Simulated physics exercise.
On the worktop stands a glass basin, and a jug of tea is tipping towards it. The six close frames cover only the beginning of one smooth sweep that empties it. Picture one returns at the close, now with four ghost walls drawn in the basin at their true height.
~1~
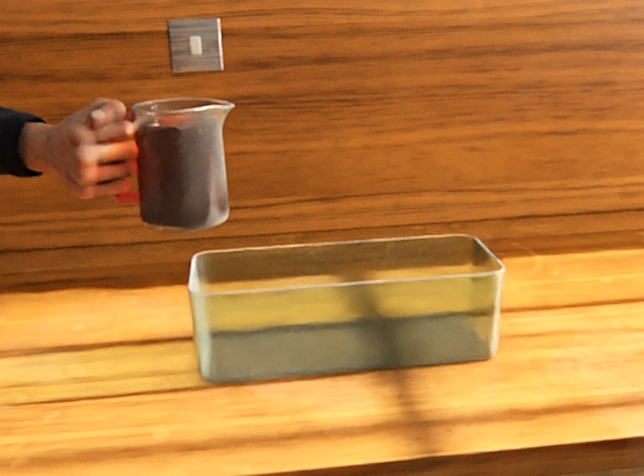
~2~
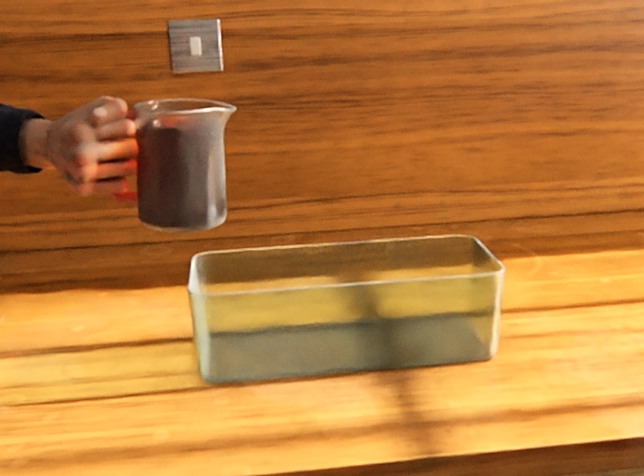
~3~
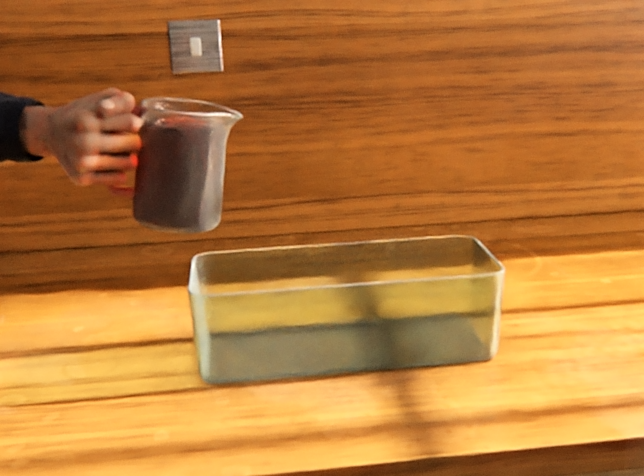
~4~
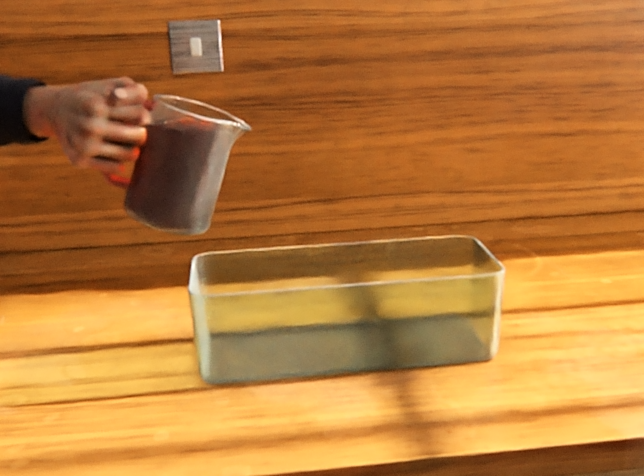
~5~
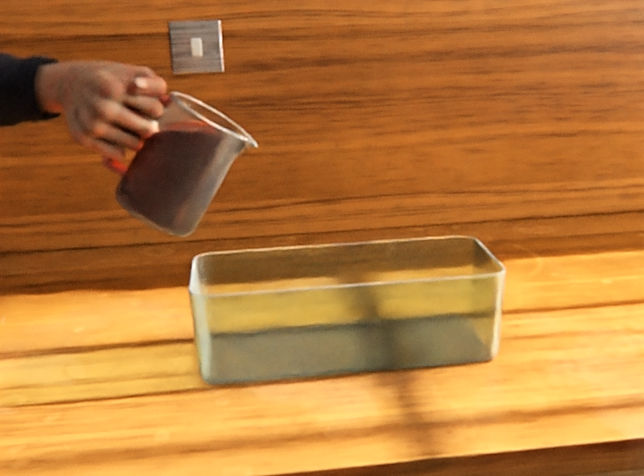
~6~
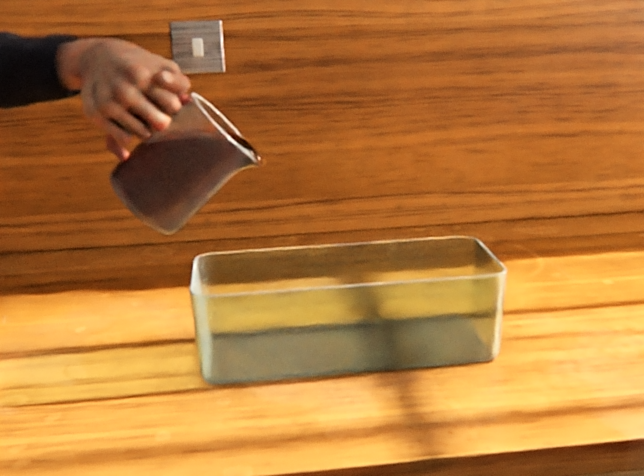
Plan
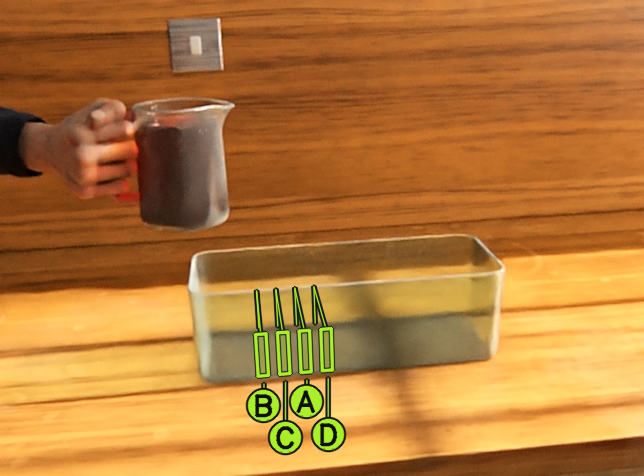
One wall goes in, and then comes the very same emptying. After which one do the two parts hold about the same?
Choose A.
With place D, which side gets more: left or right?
The left side.
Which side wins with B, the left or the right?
The right one.
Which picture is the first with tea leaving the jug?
Picture 6.
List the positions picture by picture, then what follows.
Upright, lip at (231, 105); basin from (200, 379) to (496, 354); nothing has left yet.
Tipped about 2°, lip at (234, 108); nothing has left yet.
Tipped about 9°, lip at (240, 115); nothing has left yet.
Tipped about 20°, lip at (248, 127); nothing has left yet.
Tipped about 33°, lip at (256, 144); nothing has left yet.
Tipped about 49°, lip at (260, 165); tea is over the lip, down to (260, 165).
On the marked copy, A at (306, 379); B at (263, 383); C at (285, 381); D at (328, 378).
With A, about 50 % ends left of the wall and 48 % right of it.
With B, about 2 % ends left of the wall and 96 % right of it.
With C, about 11 % ends left of the wall and 87 % right of it.
With D, about 81 % ends left of the wall and 9 % right of it; 10 % is lost outside.
